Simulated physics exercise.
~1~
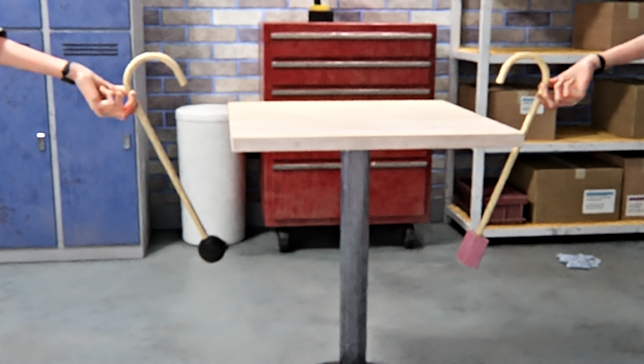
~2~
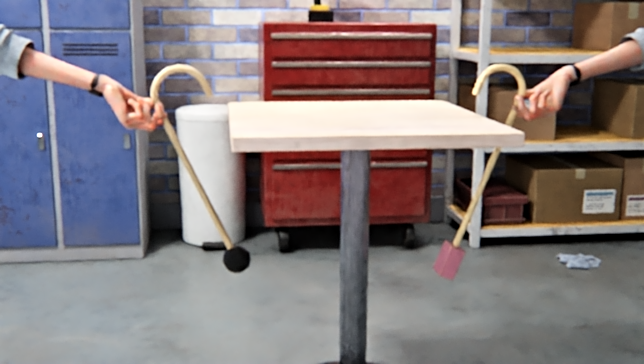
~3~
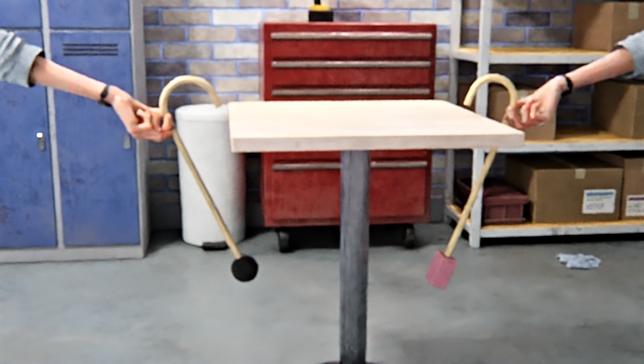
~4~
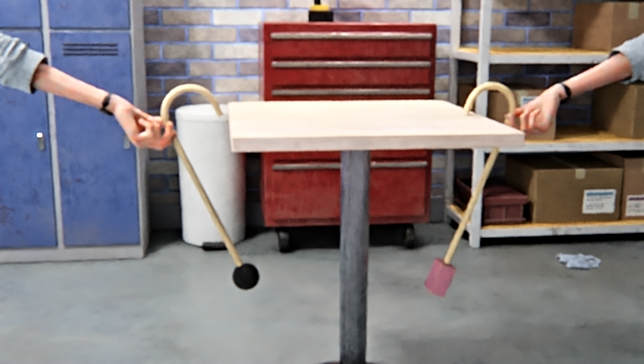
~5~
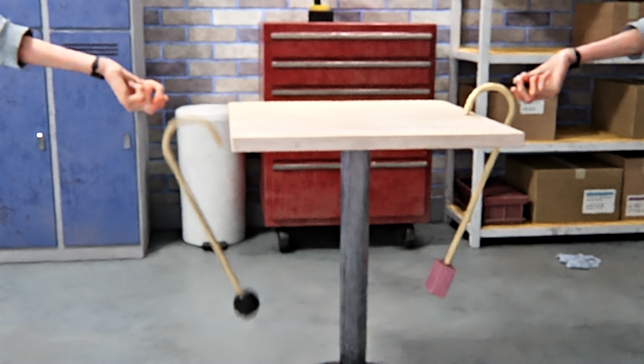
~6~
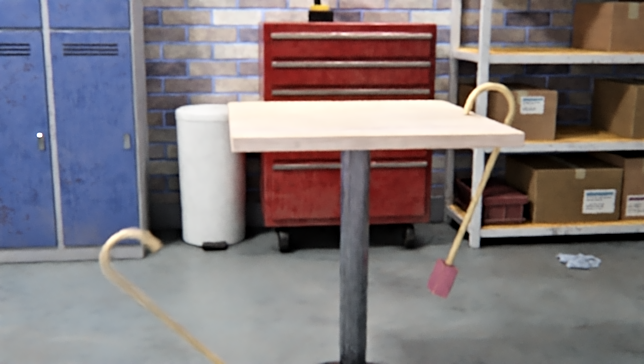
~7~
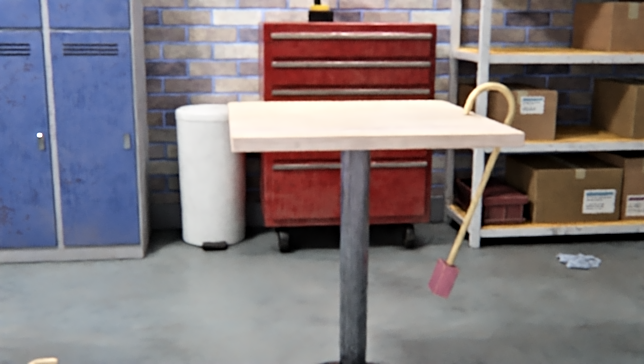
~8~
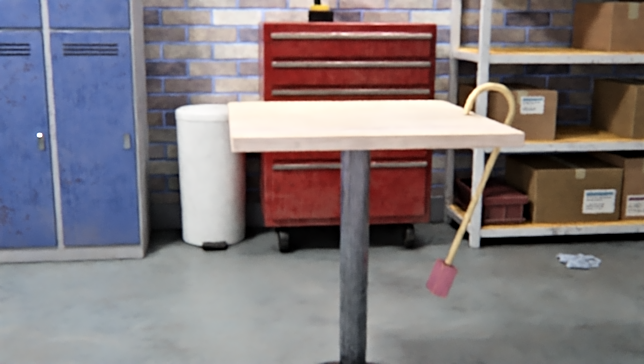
The clip opens on a small pale table in a workshop, with a hand on each side holding a hooked, cane-like stick, the left one tipped in black and the right one in pink. Both hands move inward and slightly down, bringing the hooks to opposite ends of the tabletop. The hands then let go and draw back out of view. The black-tipped stick slips off the left edge, tilting as it falls toward the lower left and out of sight. The pink-tipped stick stays hanging from the right edge, still in place at the end.
